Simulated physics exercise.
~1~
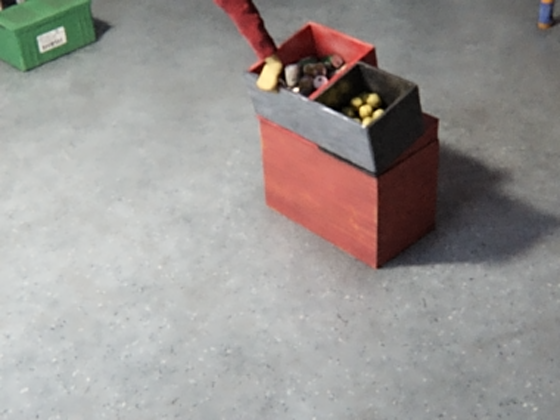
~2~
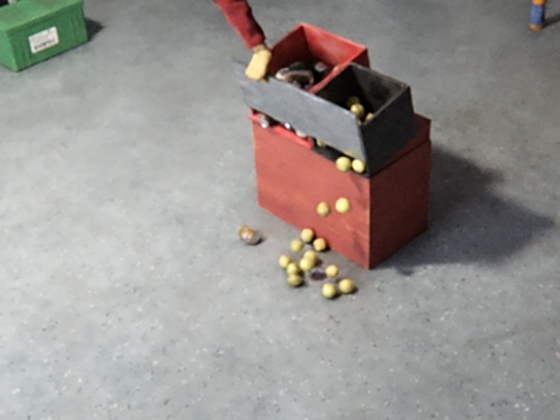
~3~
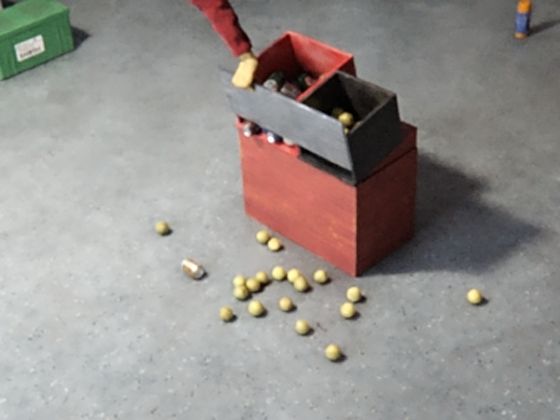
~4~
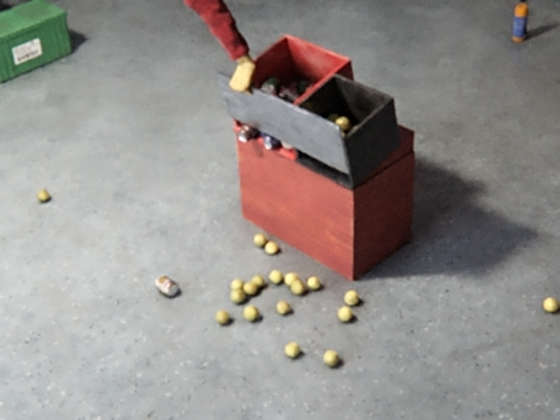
A red-sleeved arm with a pale hand holds the left end of a dark grey panel on two joined, tilted bins, seen from above on a speckled grey floor. The red bin behind holds small cans and the black one in front holds yellow apples, both above a red box, with a green crate at upper left. The panel shifts, and apples pour down the front of the box along with a single can. They scatter across the floor, one rolling far left and another right. Finally, many apples lie still below, while most cans remain in the red bin.
